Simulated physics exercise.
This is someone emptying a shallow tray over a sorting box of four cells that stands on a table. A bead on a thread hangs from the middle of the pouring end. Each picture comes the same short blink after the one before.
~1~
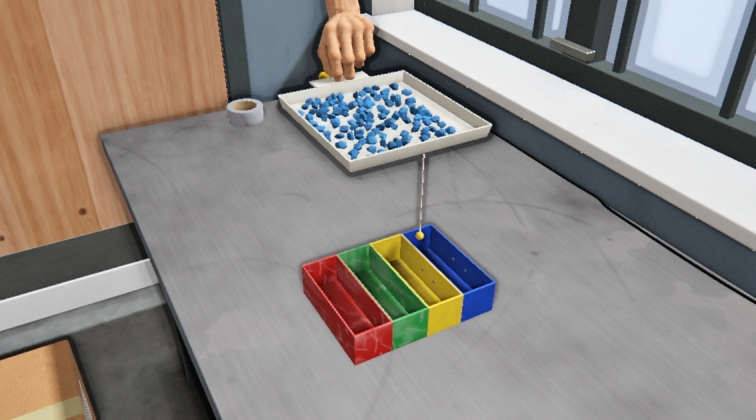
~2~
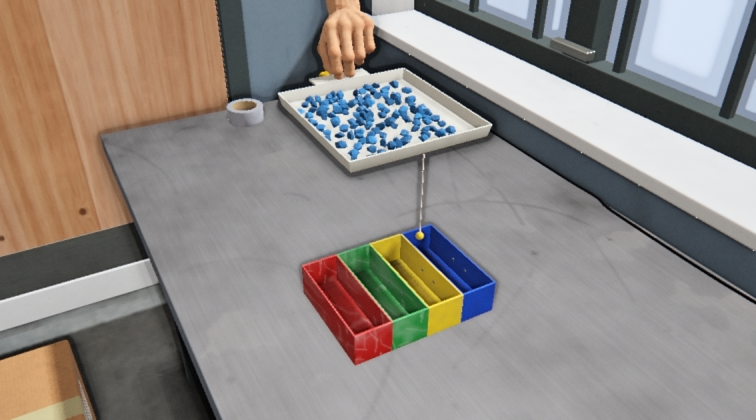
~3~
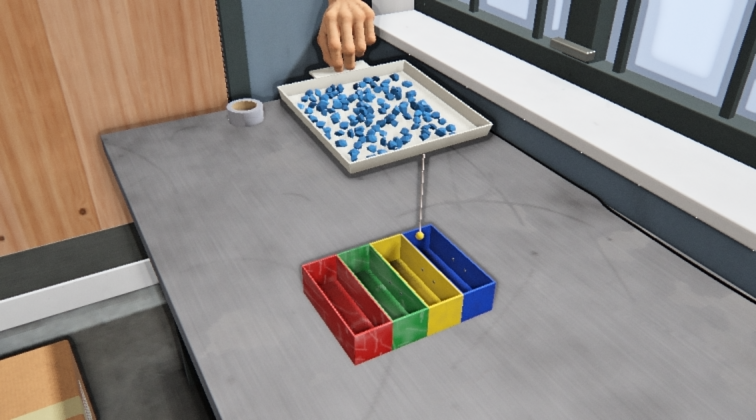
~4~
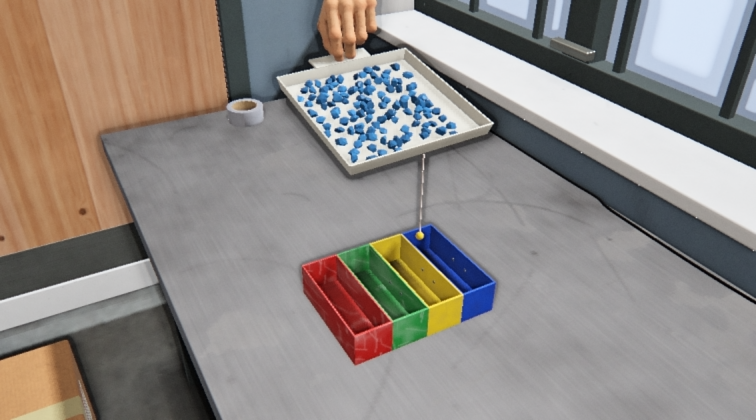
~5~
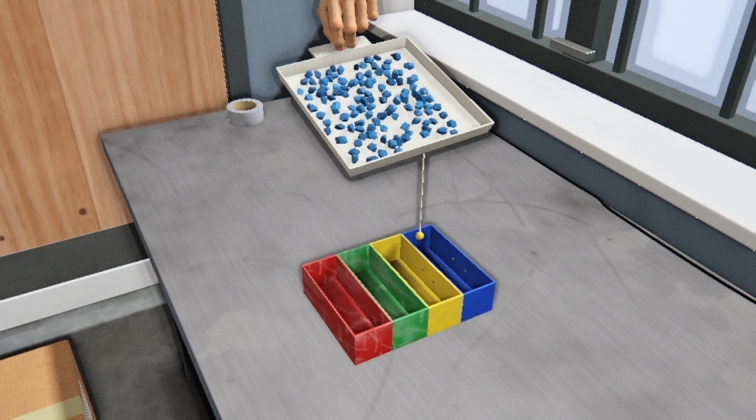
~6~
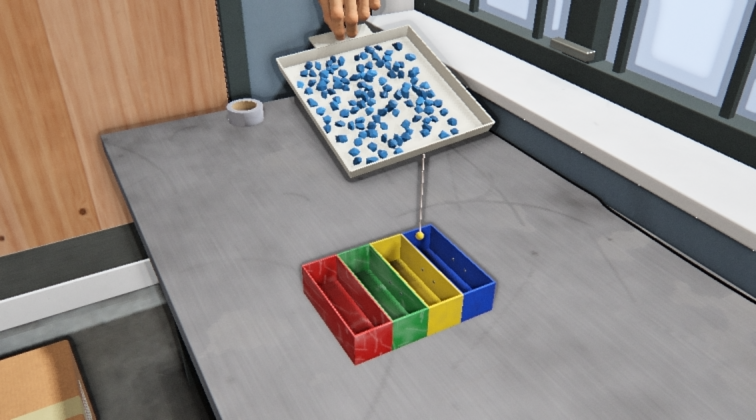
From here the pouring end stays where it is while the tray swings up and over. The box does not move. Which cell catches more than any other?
The green cell gets the most.
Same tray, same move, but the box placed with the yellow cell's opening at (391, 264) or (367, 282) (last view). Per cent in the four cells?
The first gives 90 %, the second 80 %.
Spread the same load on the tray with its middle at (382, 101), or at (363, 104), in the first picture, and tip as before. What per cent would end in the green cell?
In turn 40 and 40 in a hundred.
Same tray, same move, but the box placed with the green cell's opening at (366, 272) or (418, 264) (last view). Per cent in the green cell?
About 40 and 30 per cent.
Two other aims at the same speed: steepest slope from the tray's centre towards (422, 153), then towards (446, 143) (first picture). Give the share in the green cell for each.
First some 20, then 0 per cent.
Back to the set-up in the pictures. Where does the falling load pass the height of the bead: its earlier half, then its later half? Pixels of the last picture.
First near (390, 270), later near (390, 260).
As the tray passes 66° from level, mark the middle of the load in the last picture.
Roughly at (392, 146).
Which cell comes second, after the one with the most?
Next in line is that yellow cell.
Just after the last frame, tray tipped steeply; almost all on the tray; just a few in the green cell; about a tenth falling or outside the box.
A moment on, tray tipped past a quarter turn; roughly a quarter on the tray; roughly a quarter in the green cell; roughly a quarter in the yellow cell; about a tenth in the red cell; about a tenth in the blue cell; roughly a quarter falling or outside the box.
Further on, tray tipped past a quarter turn; roughly half in the green cell; roughly a quarter in the yellow cell; about a tenth in the red cell; about a tenth in the blue cell; about a tenth falling or outside the box.
When it is over, tray tipped past a quarter turn; roughly half in the green cell; roughly a quarter in the yellow cell; about a tenth in the red cell; about a tenth in the blue cell; about a tenth outside the box.
